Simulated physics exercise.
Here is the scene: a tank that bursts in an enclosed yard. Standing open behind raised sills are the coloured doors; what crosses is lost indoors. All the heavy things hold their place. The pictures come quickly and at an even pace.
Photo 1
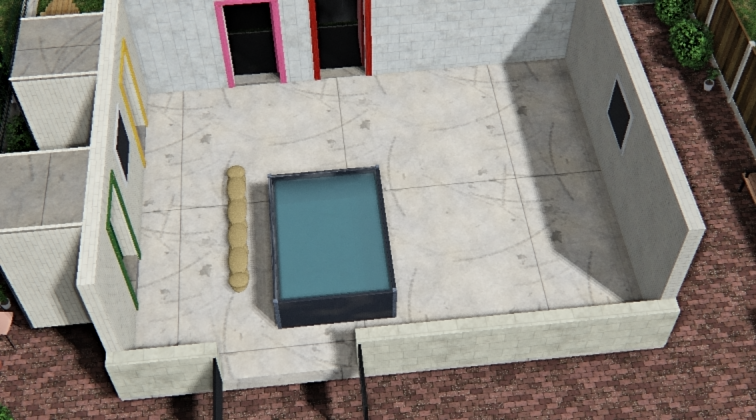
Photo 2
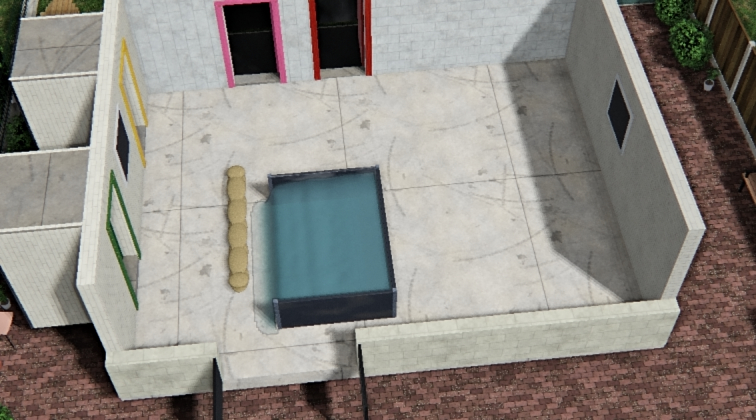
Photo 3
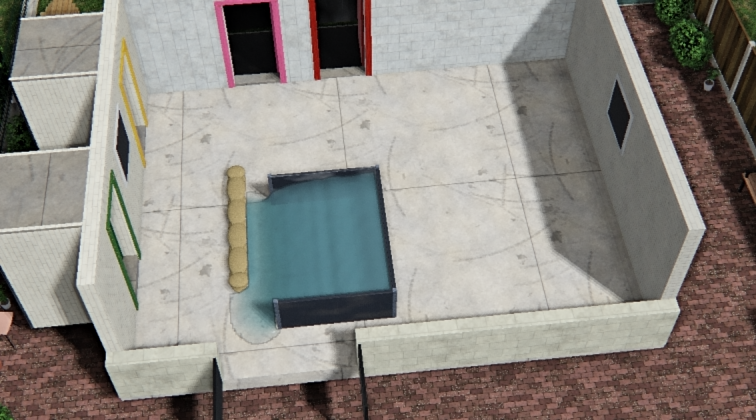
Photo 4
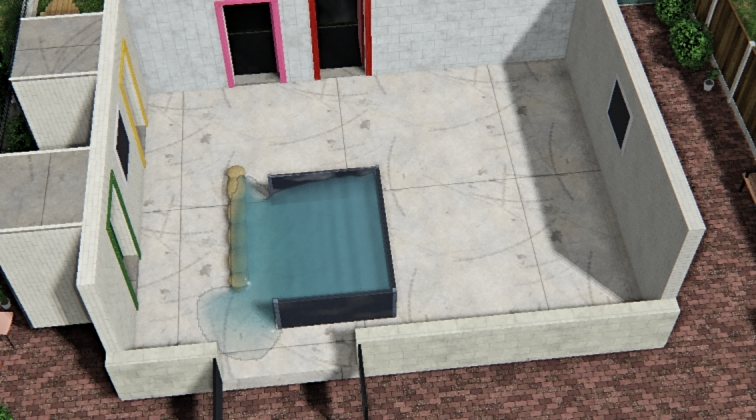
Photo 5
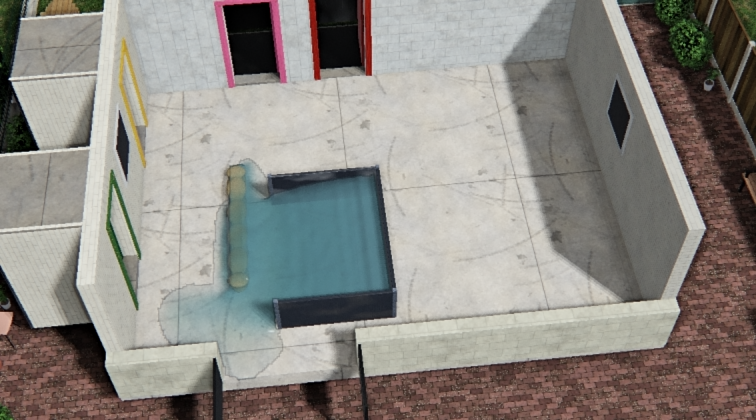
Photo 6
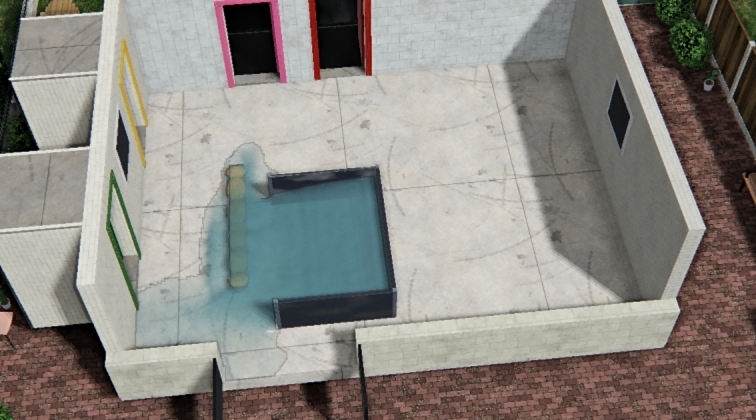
Water pours from the left side of a dark open tank in a walled yard, reaches a row of round tan objects, then washes over and around them, spreading across the pale floor toward the green-framed opening and front gap.
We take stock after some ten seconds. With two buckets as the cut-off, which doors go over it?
Outcome: The yellow door is overrun past two buckets; the green door is overrun past two buckets; the red door is overrun past two buckets; the pink door is overrun past two buckets.
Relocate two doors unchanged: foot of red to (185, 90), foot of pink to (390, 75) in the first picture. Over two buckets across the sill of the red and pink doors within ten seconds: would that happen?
Well, the red one crosses the threshold, while the pink one stays short of the threshold.
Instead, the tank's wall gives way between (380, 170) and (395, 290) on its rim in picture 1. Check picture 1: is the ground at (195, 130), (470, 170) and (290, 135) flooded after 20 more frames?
Sequence: Spared / wetted / spared.
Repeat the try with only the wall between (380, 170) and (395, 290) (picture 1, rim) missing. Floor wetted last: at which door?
It's the green one that comes last.
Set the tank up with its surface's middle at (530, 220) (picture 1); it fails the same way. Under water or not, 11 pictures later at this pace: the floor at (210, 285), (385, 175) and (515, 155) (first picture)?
Check in sequence: Soaked through, soaked through, still parched.
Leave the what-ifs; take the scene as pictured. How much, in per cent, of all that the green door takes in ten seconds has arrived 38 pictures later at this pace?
Estimated share: About 100 %.
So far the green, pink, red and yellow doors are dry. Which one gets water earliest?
It's the green one.
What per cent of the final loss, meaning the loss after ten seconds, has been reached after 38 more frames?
About 70 %.
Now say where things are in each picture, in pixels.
In the first picture, the open tank at (330, 234) is whole and still.
In the second picture, water pours out at (277, 253) and has run to (269, 201).
In the third picture, the front is at (248, 197), out from the gap at (277, 255).
In the fourth picture, the front is at (248, 179), out from the gap at (277, 256).
In the fifth picture, water pours out at (277, 256) and has run to (247, 162).
In the sixth picture, water pours out at (277, 256) and has run to (243, 148).
A moment on, water covers 25 % of the floor; the yellow door not reached, the green door under two buckets in, the red door not reached, the pink door not reached.
Next, water covers 35 % of the floor; the yellow door wet at the sill, nothing in, the green door over two buckets in, the red door wet at the sill, nothing in, the pink door under two buckets in.
Then, water covers 40 % of the floor; the yellow door under two buckets in, the green door far over two buckets in, the red door under two buckets in, the pink door over two buckets in.
Later, water covers 45 % of the floor; the yellow door under two buckets in, the green door far over two buckets in, the red door over two buckets in, the pink door far over two buckets in.
In the end, water covers 75 % of the floor; the yellow door far over two buckets in, the green door far over two buckets in, the red door over two buckets in, the pink door far over two buckets in.
